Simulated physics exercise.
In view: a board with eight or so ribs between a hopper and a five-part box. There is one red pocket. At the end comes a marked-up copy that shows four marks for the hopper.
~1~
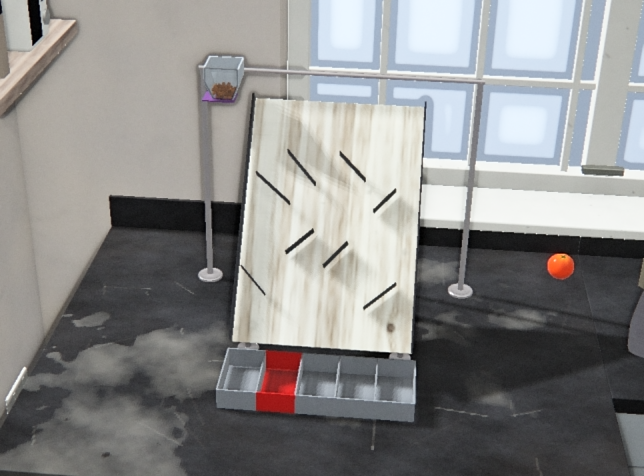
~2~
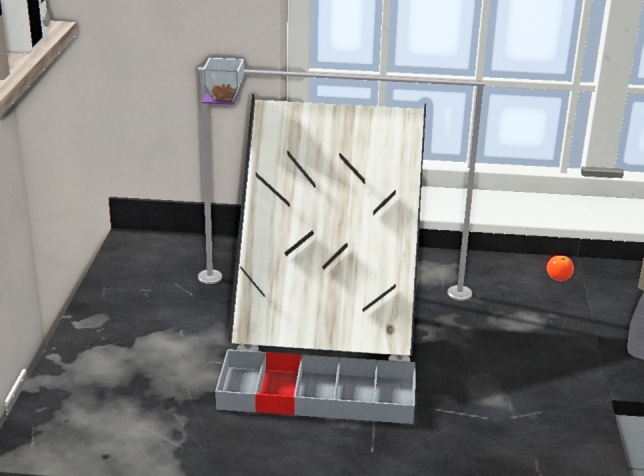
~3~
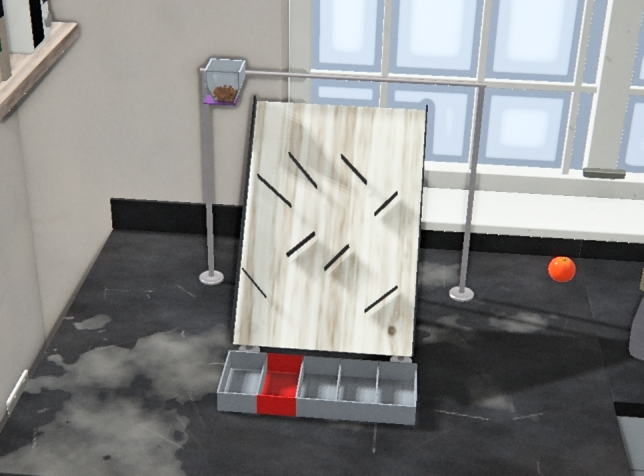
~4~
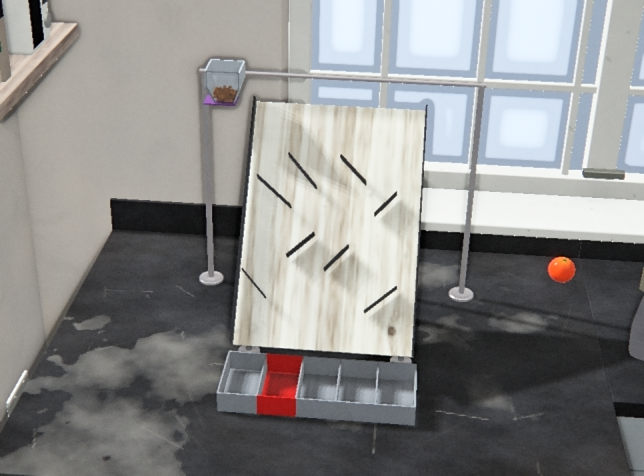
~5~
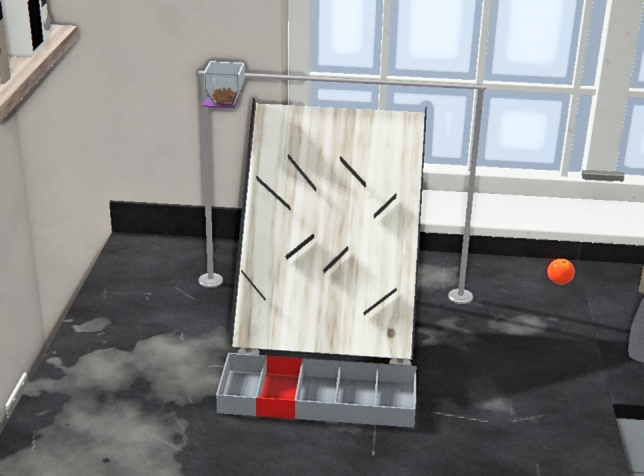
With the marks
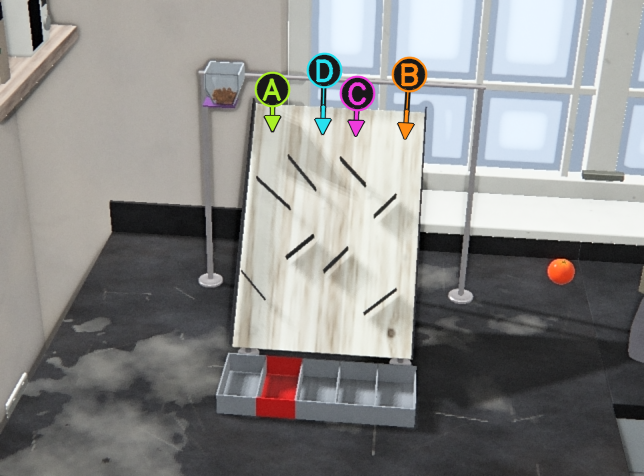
A tall, light wooden board with dark slanted ribs leaned above a five-part box with one red pocket, while a small hopper of brown balls sat at the upper left; nothing clearly moved.
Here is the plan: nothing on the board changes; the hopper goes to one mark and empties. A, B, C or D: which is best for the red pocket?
Take A.
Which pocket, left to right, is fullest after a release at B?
The fifth.
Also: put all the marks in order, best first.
Best to worst: A, D, C, B.
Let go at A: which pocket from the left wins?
It is the second one.
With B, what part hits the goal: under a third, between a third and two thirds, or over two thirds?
Mark B gives under a third.
On the marked copy, mark A meets the board at (272, 125); mark B meets the board at (405, 133); mark C meets the board at (355, 130); mark D meets the board at (322, 128).
For mark A, the larger part in the red pocket, about a tenth in other pockets, just a few held on the board.
For mark B, about a tenth in the red pocket, the larger part in other pockets, about a tenth outside the box.
For mark C, roughly a quarter in the red pocket, roughly two thirds in other pockets, just a few outside the box.
For mark D, roughly half in the red pocket, roughly a third in other pockets, just a few outside the box.
